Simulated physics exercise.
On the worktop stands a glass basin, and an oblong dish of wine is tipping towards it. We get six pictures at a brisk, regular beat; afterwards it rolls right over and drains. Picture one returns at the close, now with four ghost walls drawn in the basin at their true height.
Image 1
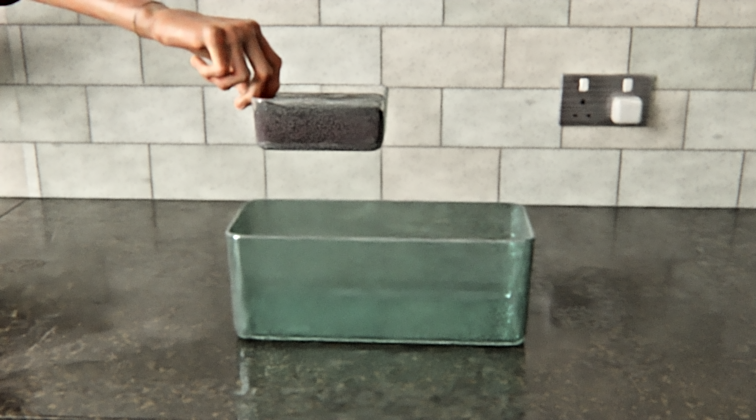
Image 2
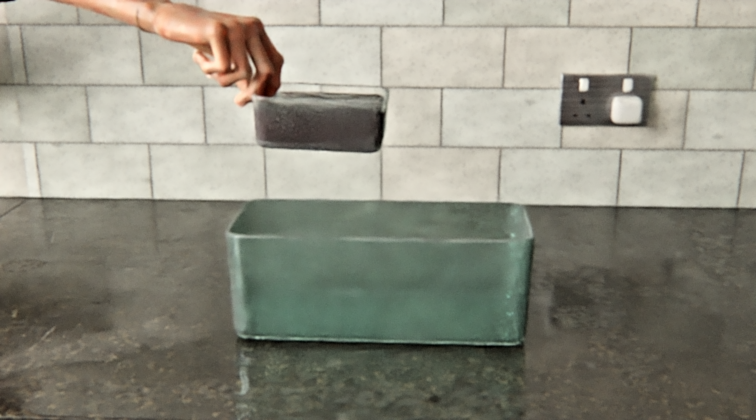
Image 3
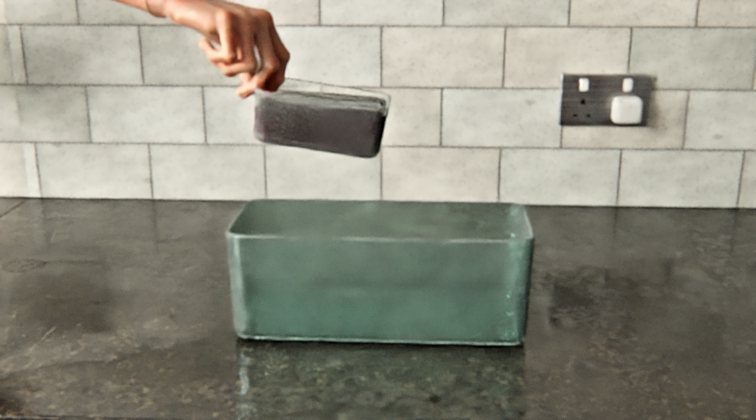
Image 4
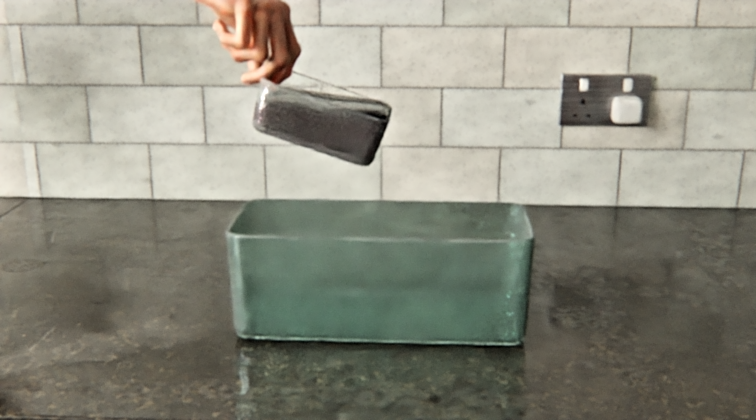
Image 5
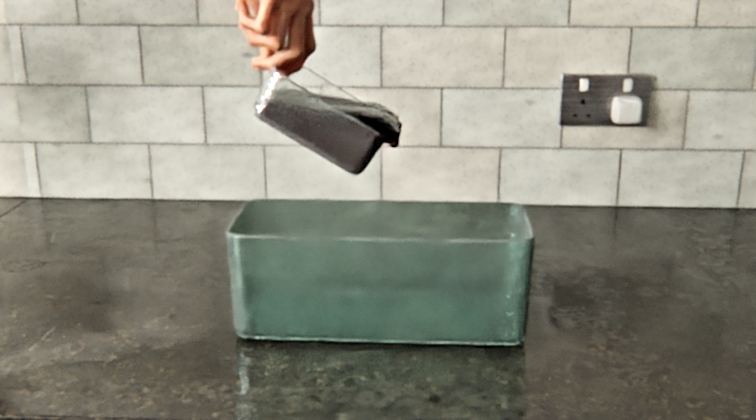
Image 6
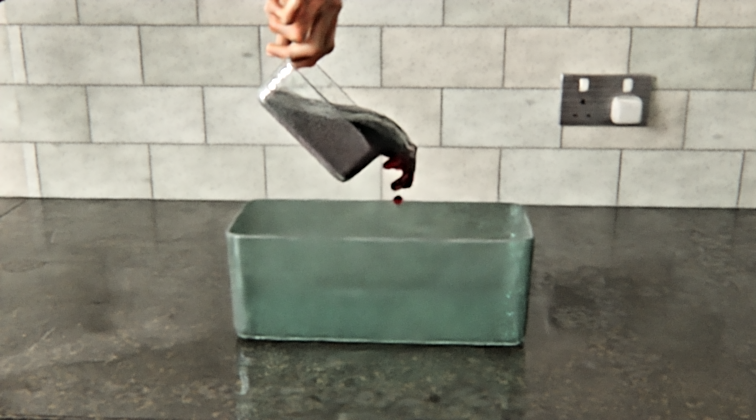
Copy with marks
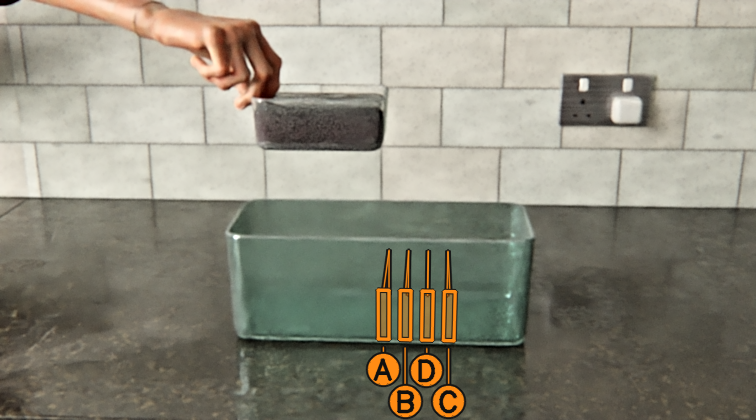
A hand reaches in from the upper left on a kitchen worktop seen from the front, with pale tiles and a double wall socket behind. It holds a small clear oblong dish of dark wine above a larger, greenish glass basin on the dark, mottled surface. The hand moves right, tilting the dish increasingly down to the right, and wine slips over its lip in a dark red trickle.
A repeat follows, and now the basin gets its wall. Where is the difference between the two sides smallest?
The best slot is D.
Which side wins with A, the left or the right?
The right one.
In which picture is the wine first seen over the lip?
Picture 4.
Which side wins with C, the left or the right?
The left one.
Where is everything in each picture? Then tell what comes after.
Upright, lip at (384, 92); basin from (236, 334) to (526, 341); nothing has left yet.
Tipped about 2°, lip at (385, 94); nothing has left yet.
Tipped about 8°, lip at (387, 101); nothing has left yet.
Tipped about 18°, lip at (389, 113); wine is over the lip, down to (389, 113).
Tipped about 31°, lip at (388, 127); wine is over the lip, down to (396, 138).
Tipped about 46°, lip at (383, 143); wine is over the lip, down to (398, 193).
On the marked copy, A at (383, 347); B at (405, 347); C at (448, 348); D at (426, 348).
Choosing A, about 13 % ends left of the wall and 83 % right of it; 4 % is lost outside.
Choosing B, about 21 % ends left of the wall and 76 % right of it; 4 % is lost outside.
Choosing C, about 75 % ends left of the wall and 20 % right of it; 5 % is lost outside.
Choosing D, about 43 % ends left of the wall and 52 % right of it; 4 % is lost outside.
